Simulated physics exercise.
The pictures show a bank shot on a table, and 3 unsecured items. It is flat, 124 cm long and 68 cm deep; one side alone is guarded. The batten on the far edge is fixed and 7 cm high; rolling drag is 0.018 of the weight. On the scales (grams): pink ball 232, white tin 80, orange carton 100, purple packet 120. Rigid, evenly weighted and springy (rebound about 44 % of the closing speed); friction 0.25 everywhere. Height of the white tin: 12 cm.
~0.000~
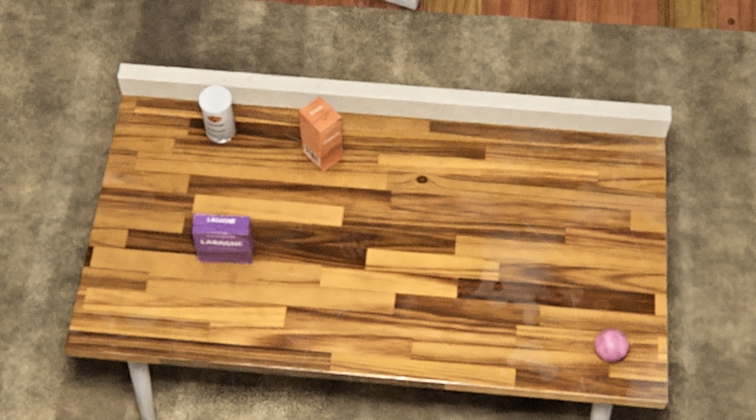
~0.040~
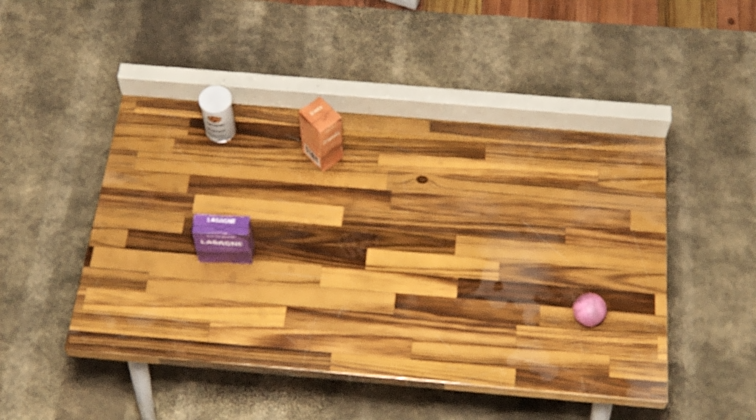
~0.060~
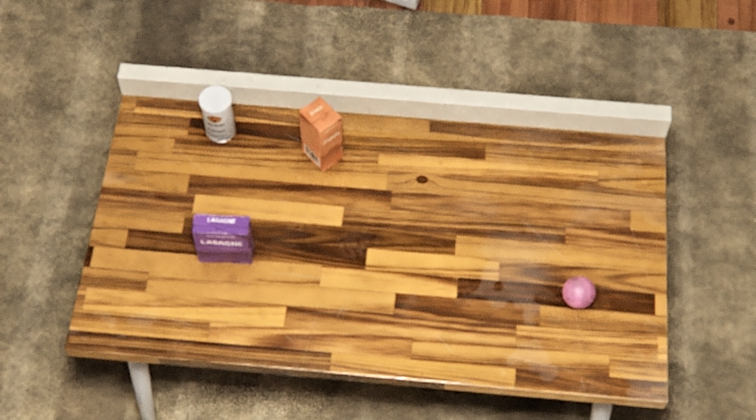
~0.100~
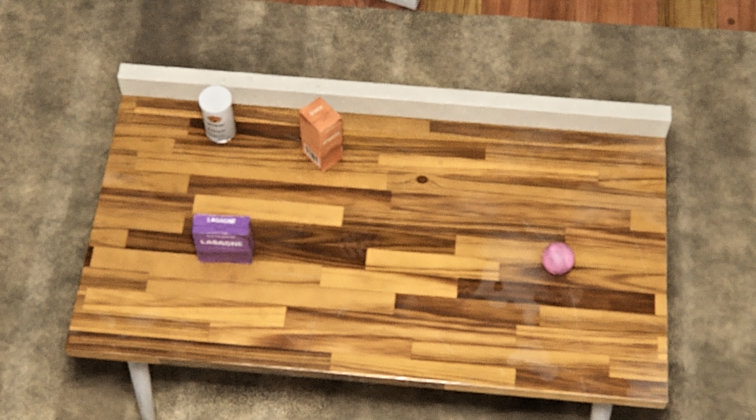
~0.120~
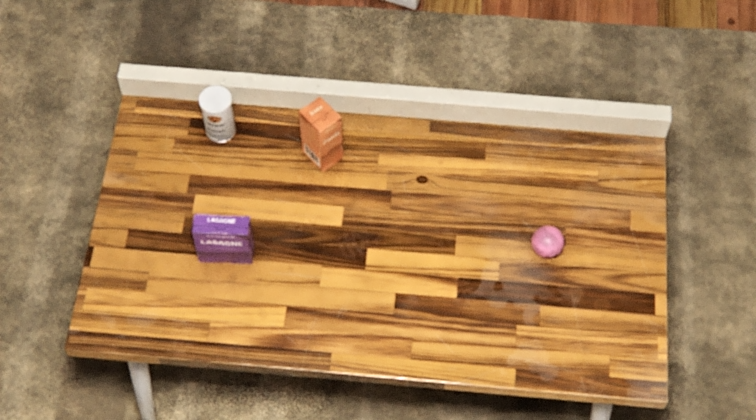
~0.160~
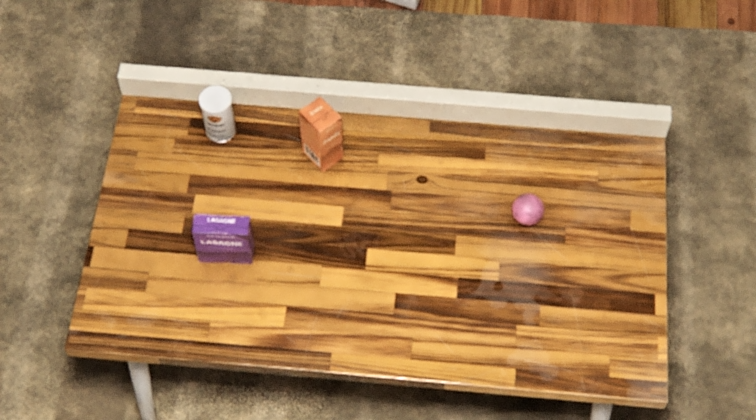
A pink ball rolls across a glossy striped wooden table, seen from above at an angle, with a white rail along its far edge and mottled grey-brown carpet around it. A white tin and an orange carton stand near the rail at the left, with a purple packet below them. The ball moves steadily from the lower right up and leftward, while everything else and the camera stay still.
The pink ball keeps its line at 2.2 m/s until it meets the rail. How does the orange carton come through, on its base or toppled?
The orange carton stays upright.
By 0.66 s, pink ball near (312, 201).
By 1.26 s, pink ball near (77, 246); purple packet 4 cm from its spot.
When it is over (1.8 s), all 3 within 4 cm of the start. End places, in pixels of the last picture, orange carton near (321, 135).
